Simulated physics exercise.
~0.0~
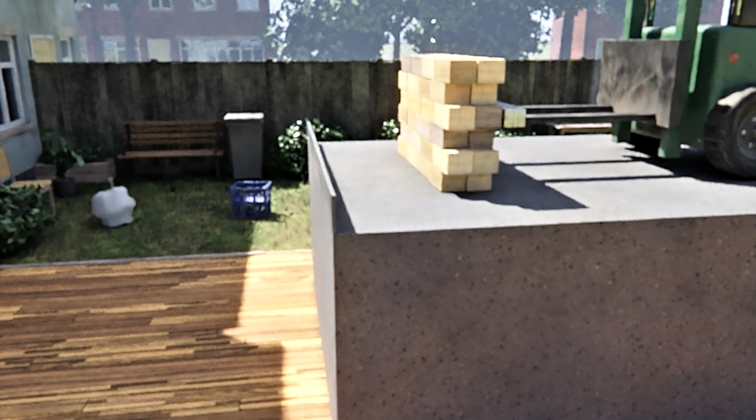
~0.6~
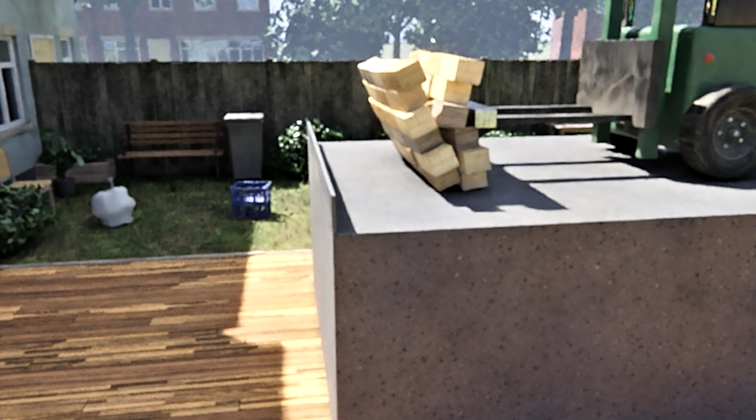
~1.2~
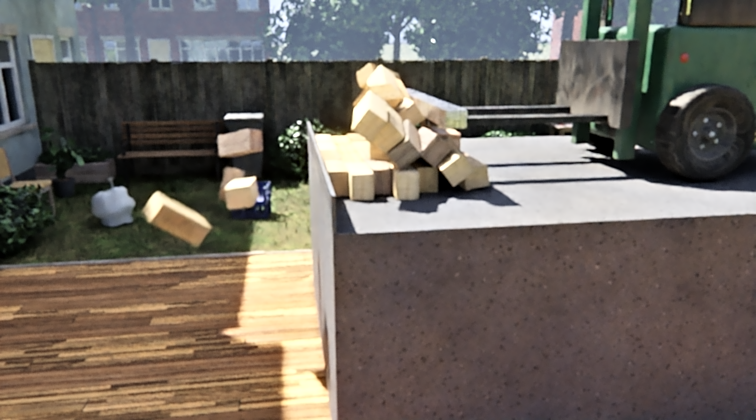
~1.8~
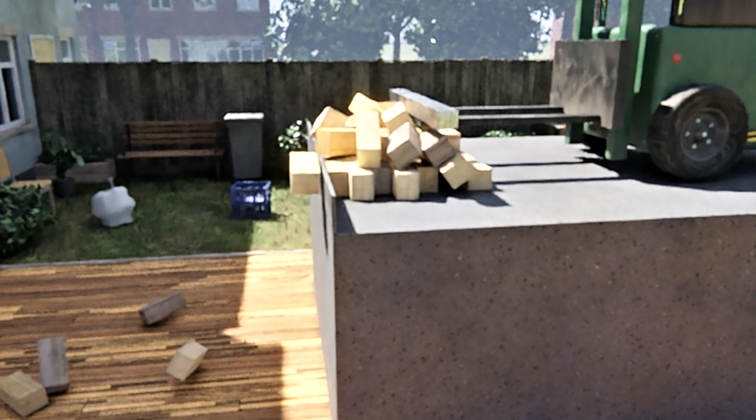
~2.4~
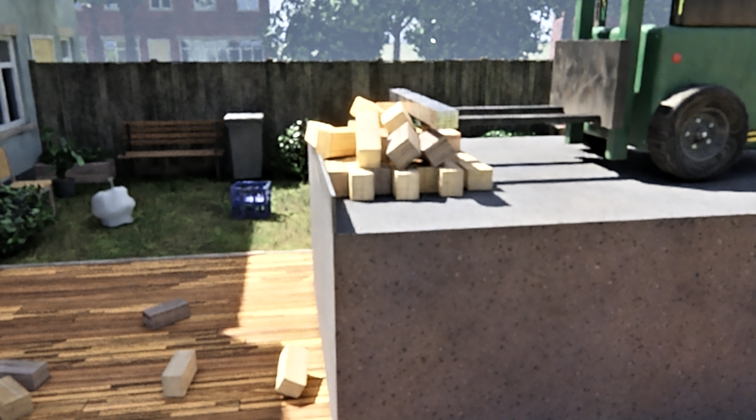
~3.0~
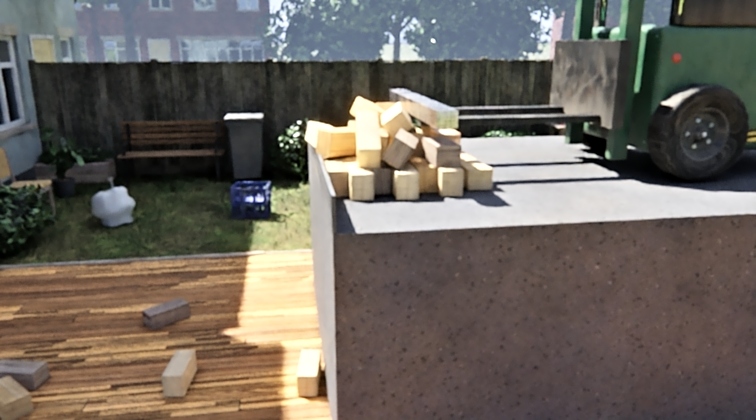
Green forklift pushing a stack of wooden blocks leftwards until it collapses, a few tumbling onto decking, most staying heaped on the ledge.
